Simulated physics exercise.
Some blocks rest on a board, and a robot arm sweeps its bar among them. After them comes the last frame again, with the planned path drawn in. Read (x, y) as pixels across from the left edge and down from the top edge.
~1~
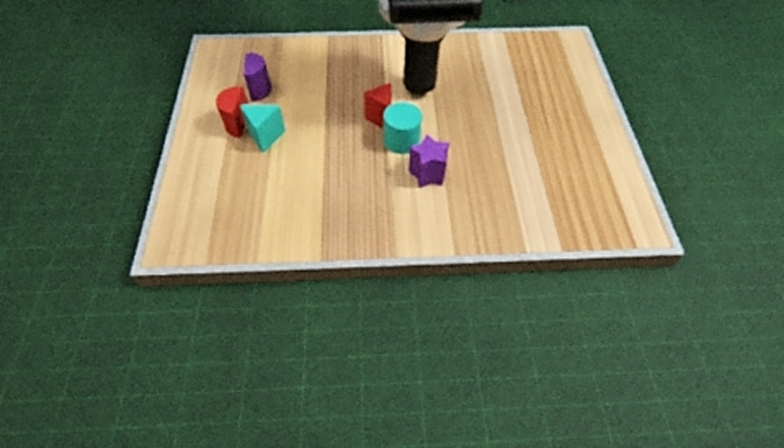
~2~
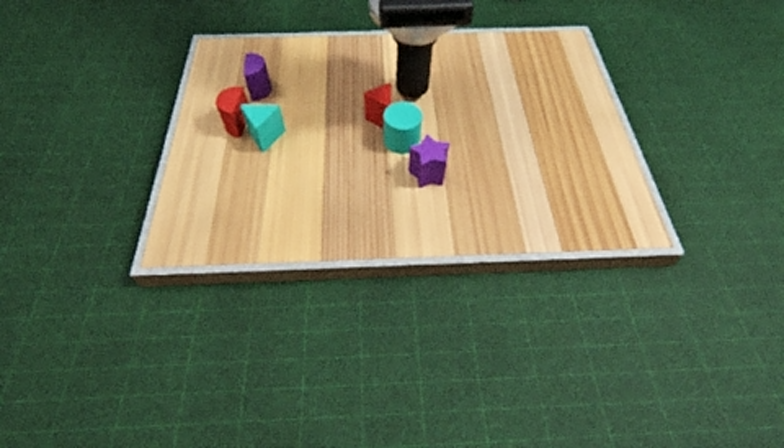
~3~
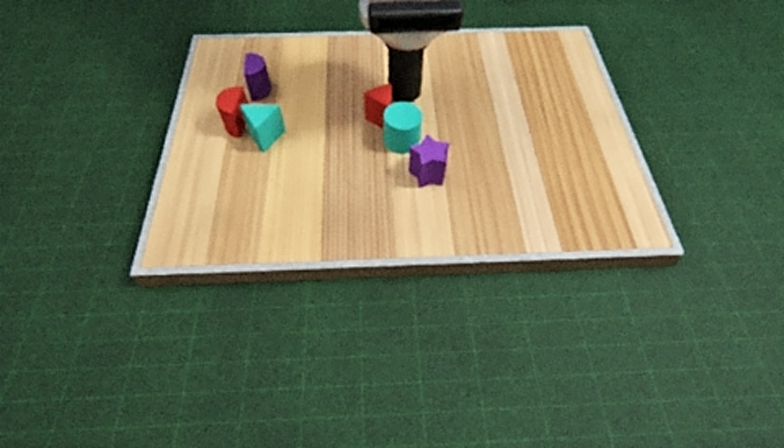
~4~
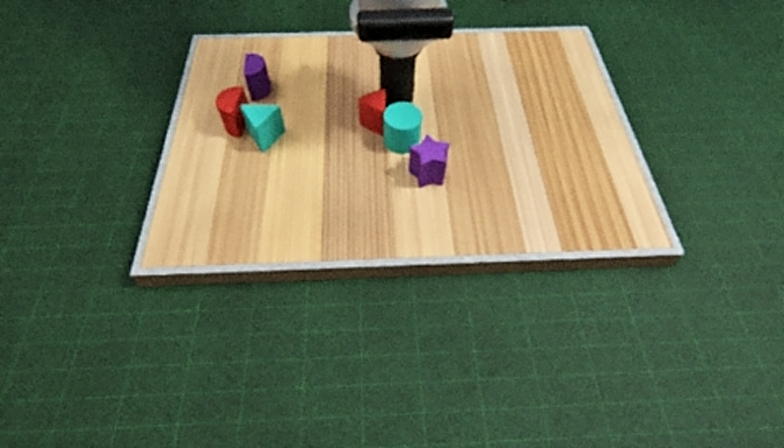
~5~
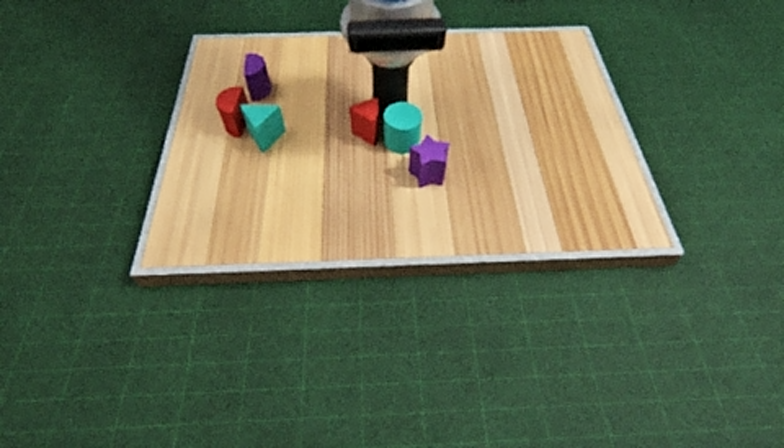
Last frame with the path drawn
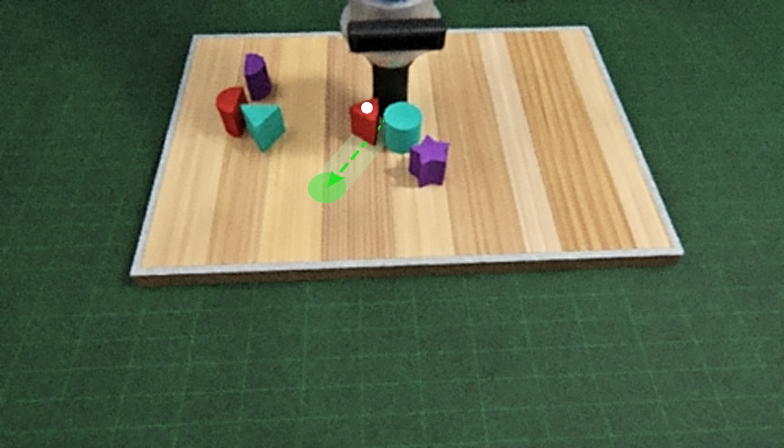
A wooden board with a pale edge lies on a dark green, faintly gridded surface, seen from above at an angle by a still camera. Purple, red and turquoise blocks cluster at the upper left, while a red block, a turquoise cylinder and a purple star sit near the middle. A robot arm's dark bar moves left and slightly nearer, then nudges the central red block left and slightly nearer.
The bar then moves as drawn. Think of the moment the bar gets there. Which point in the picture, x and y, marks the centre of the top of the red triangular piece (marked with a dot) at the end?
Located at (292, 158).
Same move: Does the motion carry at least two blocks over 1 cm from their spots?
Answer: Yes.
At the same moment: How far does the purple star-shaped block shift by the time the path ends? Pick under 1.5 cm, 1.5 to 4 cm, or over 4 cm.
It will move less than 1.5 cm.
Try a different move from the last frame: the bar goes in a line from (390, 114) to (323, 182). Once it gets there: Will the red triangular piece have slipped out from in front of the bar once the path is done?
No
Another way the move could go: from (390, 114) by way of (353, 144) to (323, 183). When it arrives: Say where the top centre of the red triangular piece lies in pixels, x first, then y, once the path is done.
I think it will end close to (316, 183).
The line goes from (390, 114) to (327, 187); the dot is on the red triangular piece.
On the path given first. One third of the way, bar at (370, 131); red triangular piece at (341, 130), turned 15° clockwise; turquoise round block at (403, 126).
Two thirds of the way, bar at (349, 156); red triangular piece at (312, 149), turned 50° clockwise; turquoise round block at (403, 126).
At the end, bar at (326, 182); red triangular piece at (292, 158), turned 135° clockwise; turquoise round block at (403, 126); purple star-shaped block unmoved.
